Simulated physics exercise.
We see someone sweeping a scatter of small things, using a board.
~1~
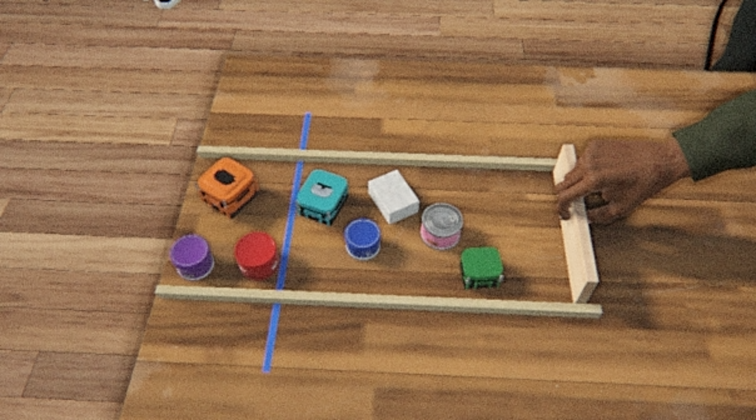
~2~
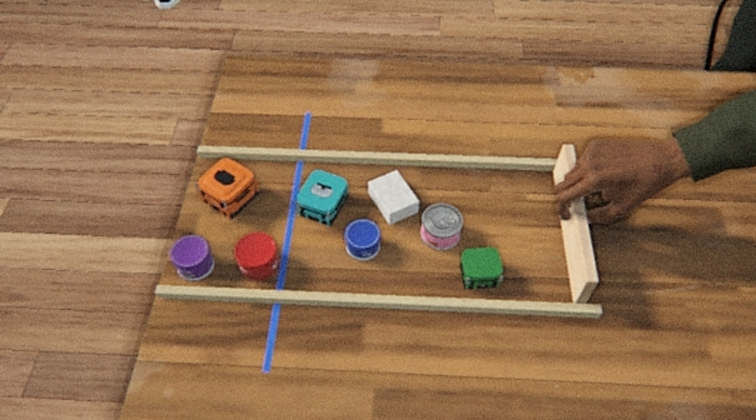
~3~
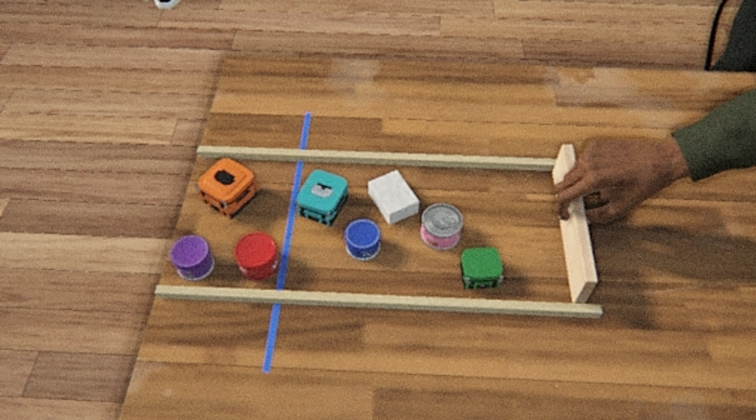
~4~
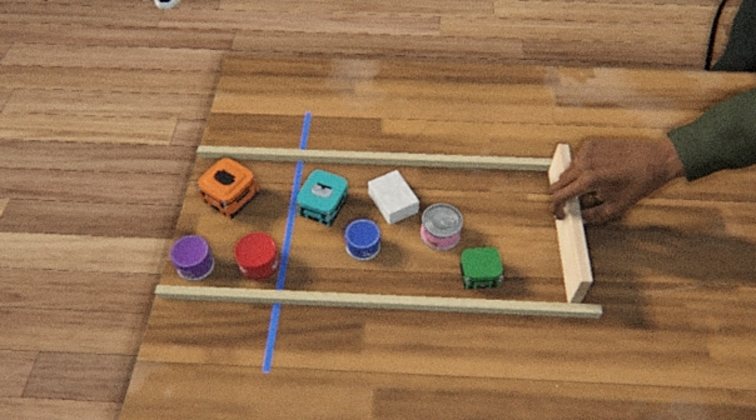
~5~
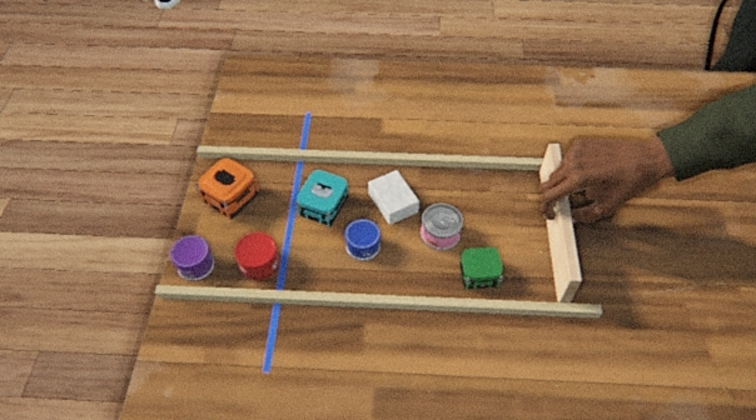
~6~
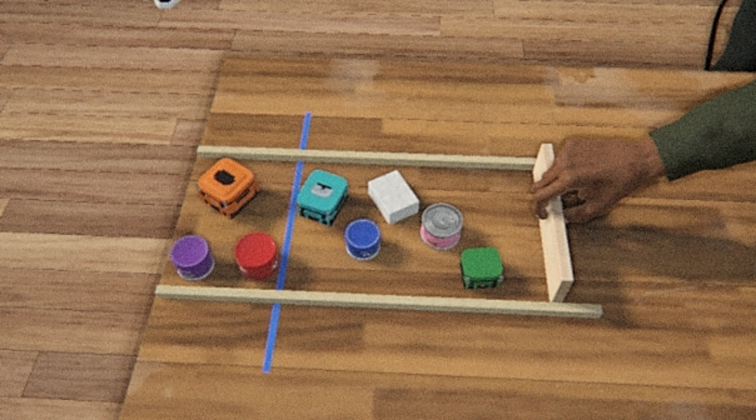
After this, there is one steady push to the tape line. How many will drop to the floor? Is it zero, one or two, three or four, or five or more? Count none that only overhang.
Once the board stops, zero pieces are missing from the table.
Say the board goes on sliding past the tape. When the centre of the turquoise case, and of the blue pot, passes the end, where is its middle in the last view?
Its middle is about (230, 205) and about (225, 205).
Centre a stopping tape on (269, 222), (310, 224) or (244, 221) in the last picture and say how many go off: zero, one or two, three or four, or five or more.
One to two; none at all; just one or two.
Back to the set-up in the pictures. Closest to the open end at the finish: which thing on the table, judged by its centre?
The orange case finishes closest.
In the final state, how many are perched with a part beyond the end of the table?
Count of overhanging things: 1.
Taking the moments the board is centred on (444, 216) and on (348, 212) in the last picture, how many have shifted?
At first I count 2, and then 5.
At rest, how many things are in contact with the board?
3 of them.
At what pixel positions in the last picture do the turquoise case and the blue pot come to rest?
The turquoise case ends up near (240, 194), and the blue pot near (236, 237).
A little later, none off yet; purple tin at rest near (193, 258); orange case at rest near (228, 188); red tub at rest near (258, 257).
When it is over, the number that fall off is zero.
